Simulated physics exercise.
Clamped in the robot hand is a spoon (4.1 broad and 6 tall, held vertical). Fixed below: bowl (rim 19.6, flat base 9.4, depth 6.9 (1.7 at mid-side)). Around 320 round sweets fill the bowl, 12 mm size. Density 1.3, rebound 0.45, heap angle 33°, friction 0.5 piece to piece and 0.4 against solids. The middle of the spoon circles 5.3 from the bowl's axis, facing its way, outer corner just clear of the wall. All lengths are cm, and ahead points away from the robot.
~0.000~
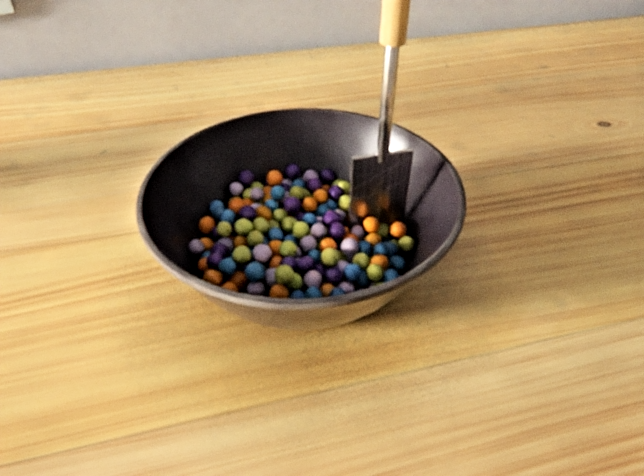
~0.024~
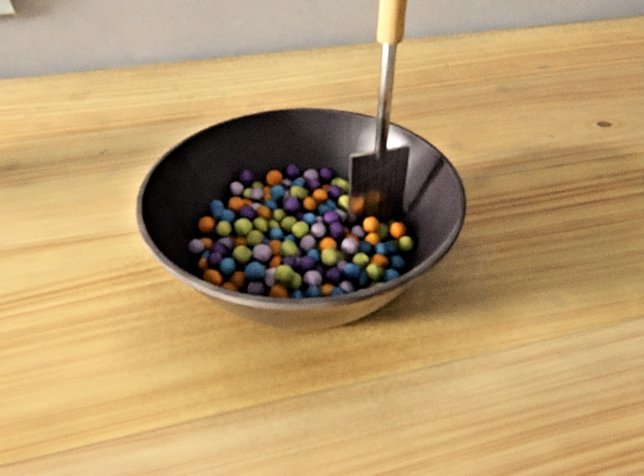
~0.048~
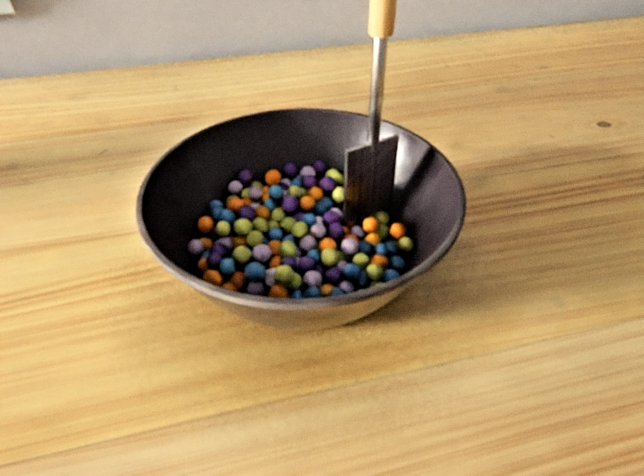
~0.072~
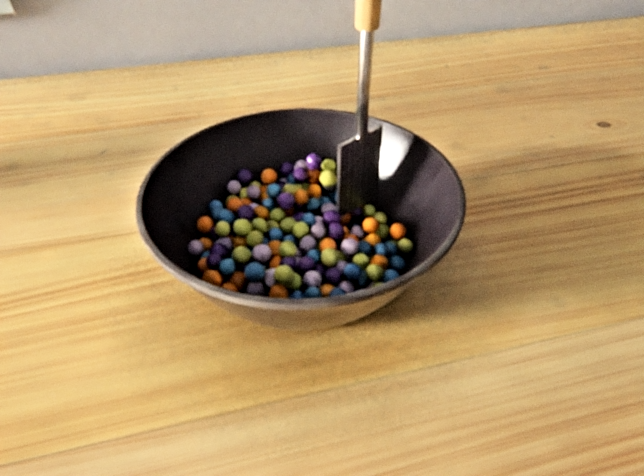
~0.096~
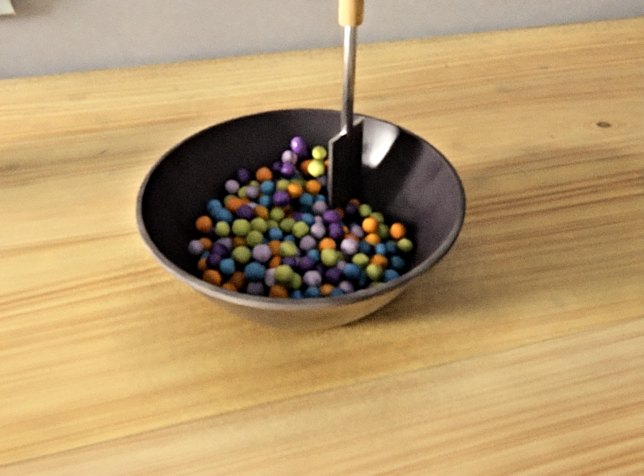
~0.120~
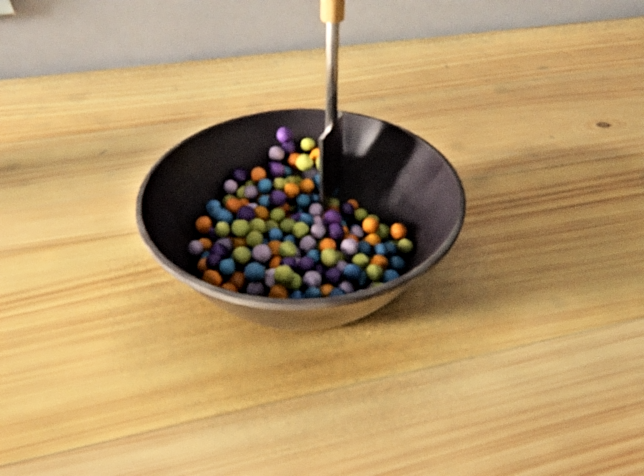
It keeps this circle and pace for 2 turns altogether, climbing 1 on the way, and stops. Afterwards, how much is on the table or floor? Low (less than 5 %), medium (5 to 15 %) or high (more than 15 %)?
Answer: Medium; 5 to 15 % of the round sweets finish on the table or floor.
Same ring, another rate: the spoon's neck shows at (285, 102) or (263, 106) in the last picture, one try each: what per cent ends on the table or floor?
Some 30 and 35 per cent.
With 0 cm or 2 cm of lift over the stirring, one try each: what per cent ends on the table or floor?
About 15 and 5 per cent.
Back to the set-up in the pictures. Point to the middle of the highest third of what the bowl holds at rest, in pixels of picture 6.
Near (334, 203).
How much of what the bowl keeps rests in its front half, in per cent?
Some 45 per cent.
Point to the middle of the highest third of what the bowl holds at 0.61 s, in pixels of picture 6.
Near (394, 217).
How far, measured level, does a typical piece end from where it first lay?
About 6 cm.
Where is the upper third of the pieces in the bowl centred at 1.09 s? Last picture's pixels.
Near (282, 282).
After 0.61 s, 316° round, highest piece 8 above the table; 299 in the bowl, 10 on the table or floor, 7 in flight or on the tool.
After 1.09 s, 218° round, highest piece 8 above the table; 288 in the bowl, 28 on the table or floor.
After 1.53 s, 0° round, highest piece 6 above the table; 285 in the bowl, 31 on the table or floor.
After 2.23 s, 0° round, highest piece 6 above the table; 285 in the bowl, 31 on the table or floor.
At rest, 285 in the bowl, 31 on the table or floor. That is 10 % on the table or floor.
